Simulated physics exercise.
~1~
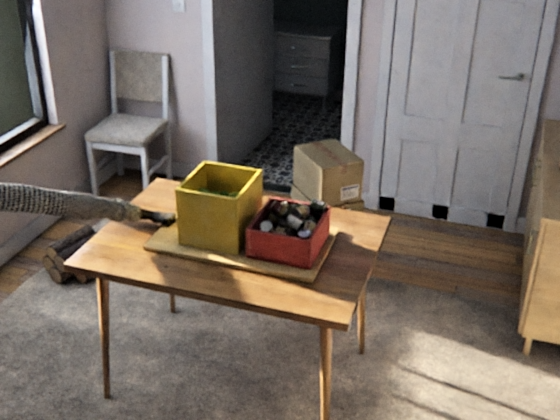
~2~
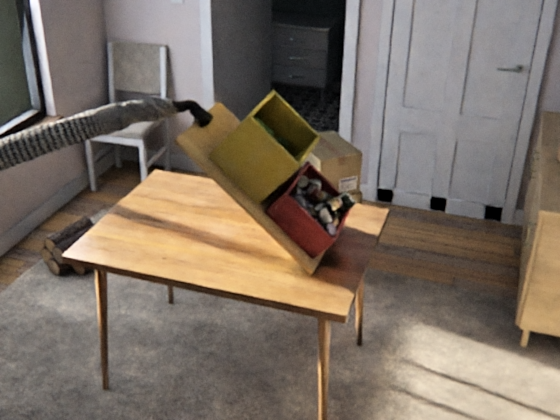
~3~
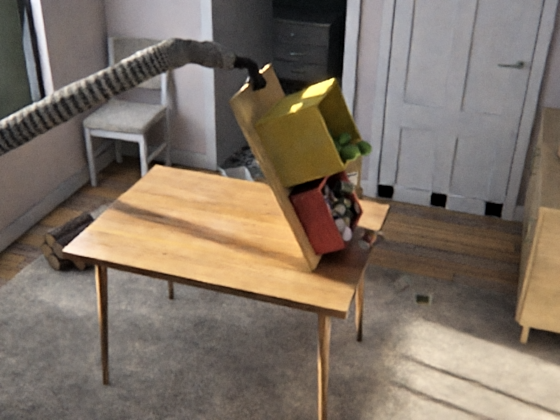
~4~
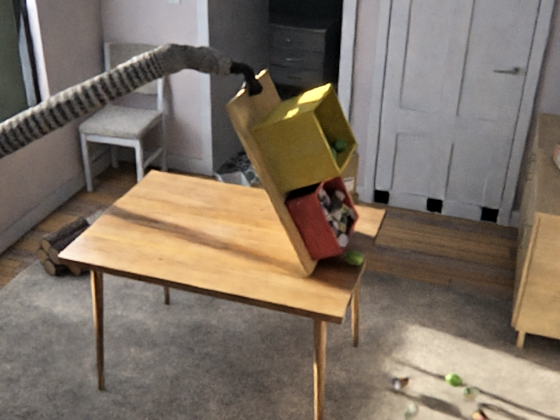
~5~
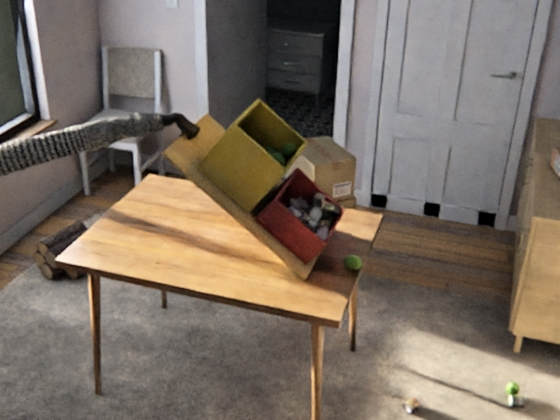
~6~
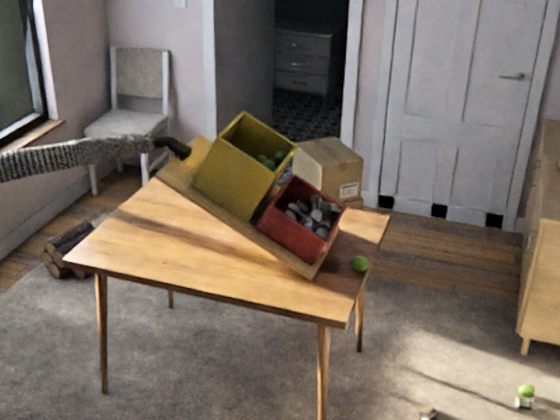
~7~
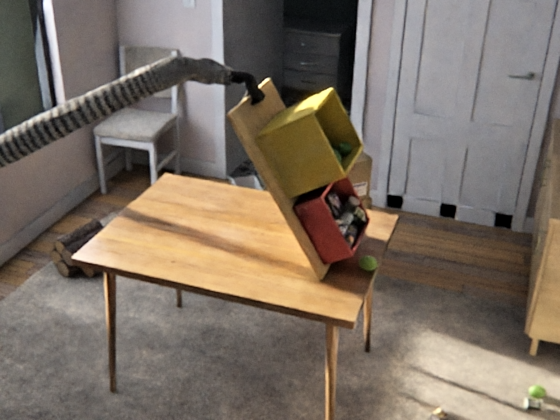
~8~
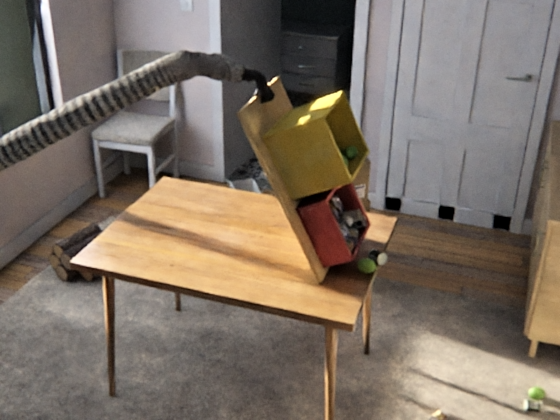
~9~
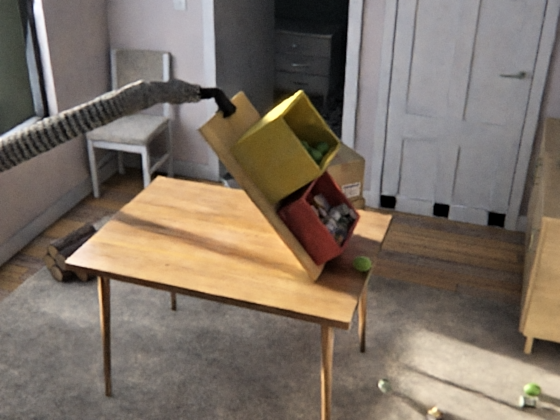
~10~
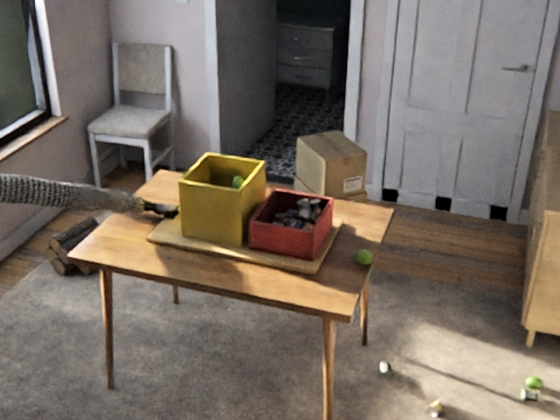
A ribbed hose-like arm twice tilts a board of tubs, spilling some pieces, then lowers it.
